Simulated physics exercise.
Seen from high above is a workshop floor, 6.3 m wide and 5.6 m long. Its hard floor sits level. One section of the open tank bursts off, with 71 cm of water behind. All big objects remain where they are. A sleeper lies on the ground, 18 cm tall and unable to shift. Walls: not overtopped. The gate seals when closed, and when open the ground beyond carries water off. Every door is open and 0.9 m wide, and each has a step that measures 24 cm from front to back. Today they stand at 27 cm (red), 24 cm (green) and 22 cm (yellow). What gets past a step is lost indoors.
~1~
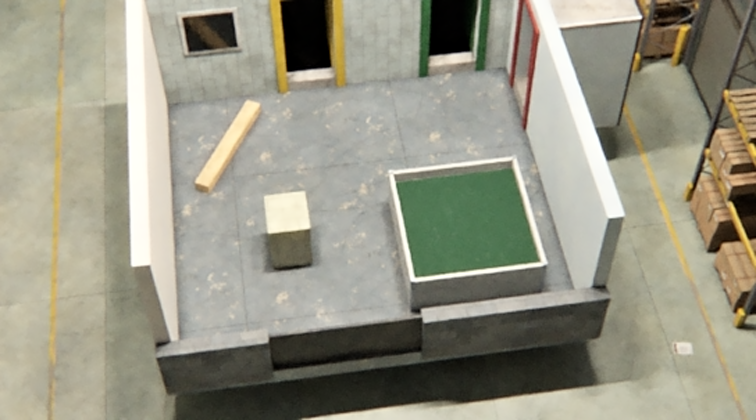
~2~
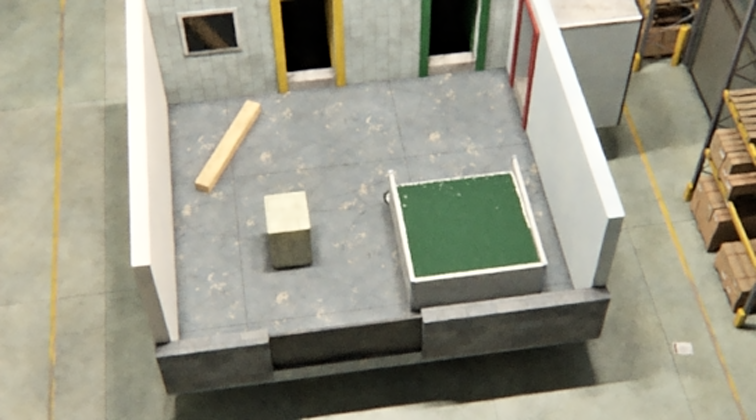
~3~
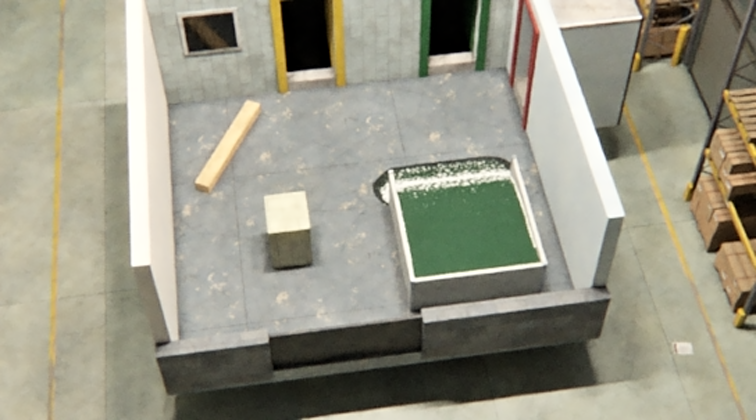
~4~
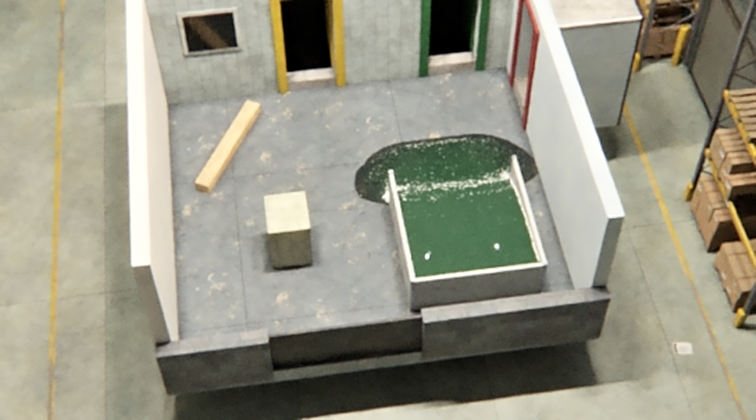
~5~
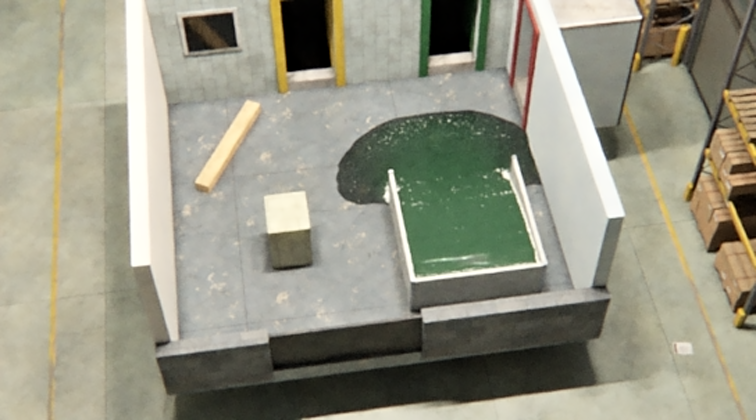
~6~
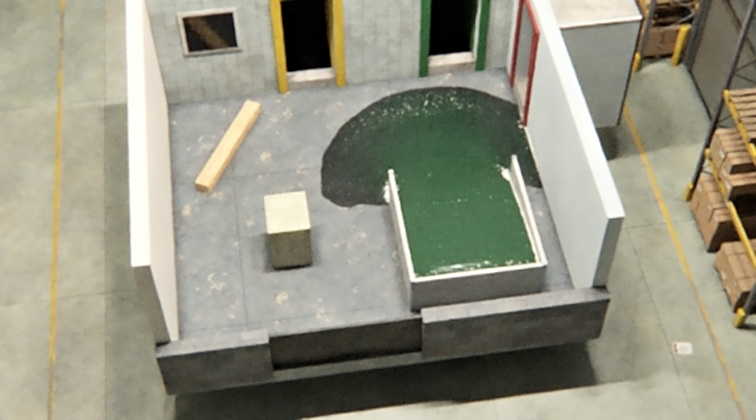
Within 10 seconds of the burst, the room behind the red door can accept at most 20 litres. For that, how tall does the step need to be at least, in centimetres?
About 26 centimetres.
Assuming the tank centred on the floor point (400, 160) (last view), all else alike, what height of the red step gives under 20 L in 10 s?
Roughly 28 cm is needed.
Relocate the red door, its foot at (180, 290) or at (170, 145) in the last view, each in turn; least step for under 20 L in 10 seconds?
In turn: About 9.0 cm, about 12.0 cm.
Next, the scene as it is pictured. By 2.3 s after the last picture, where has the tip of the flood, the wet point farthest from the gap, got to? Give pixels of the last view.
The farthest wet point is roughly at (168, 104) in the last view.
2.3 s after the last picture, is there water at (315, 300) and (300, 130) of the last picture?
In turn: Not reached, flooded.
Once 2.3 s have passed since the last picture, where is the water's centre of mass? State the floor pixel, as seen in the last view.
Approximately (406, 142).
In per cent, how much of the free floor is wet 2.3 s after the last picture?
Close to 45 per cent of it is wet.
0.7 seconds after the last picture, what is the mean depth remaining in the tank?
Close to 36 cm deep on average.
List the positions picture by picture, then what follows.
The first frame shows the open tank at (465, 220) is whole and still, 71 cm deep; the red door at (524, 66) is dry.
In the second frame, water pours out on the far side and has run 0.3 m, to a hidden place; about 9 cm deep outside, 71 cm at the back.
In the third frame, water pours out on the far side and has run 0.7 m, to a hidden place; about 12 cm deep outside, 71 cm at the back.
In the fourth frame, the gap is on the far side, the front 1.3 m out at (407, 145); the back of the open tank holds 71 cm.
In the fifth frame, the gap is on the far side, the front 1.9 m out at (425, 117); the back of the open tank holds 64 cm.
In the sixth frame, water pours out on the far side and has run 2.5 m, to (410, 94); about 7 cm deep outside, 59 cm at the back; the red door at (524, 66), 2.5 m from the gap, is still 0.1 m from the nearest water.
Then, 0.7 s after the last picture water covers 35 % of the floor, deepest (44 cm) near (498, 68); 16 cm at the red door, 0 litres in over its 27 cm step.
Then, 2.3 s after the last picture water covers 45 % of the floor, deepest (32 cm) near (460, 72); 29 cm at the red door, 12 litres in over its 27 cm step.
Then, 9.3 s after the last picture water covers 95 % of the floor, deepest (16 cm) near (368, 345); 5 cm at the red door, 16 litres in over its 27 cm step.
At the red door as built, the water peaked near 34 cm, 1.9 s after the last picture.
Run again over the same 10 s with other heights there, 27 litres in over 24 cm, 5 litres over 32 cm. The limit of 20 litres is kept from about 26 cm up.
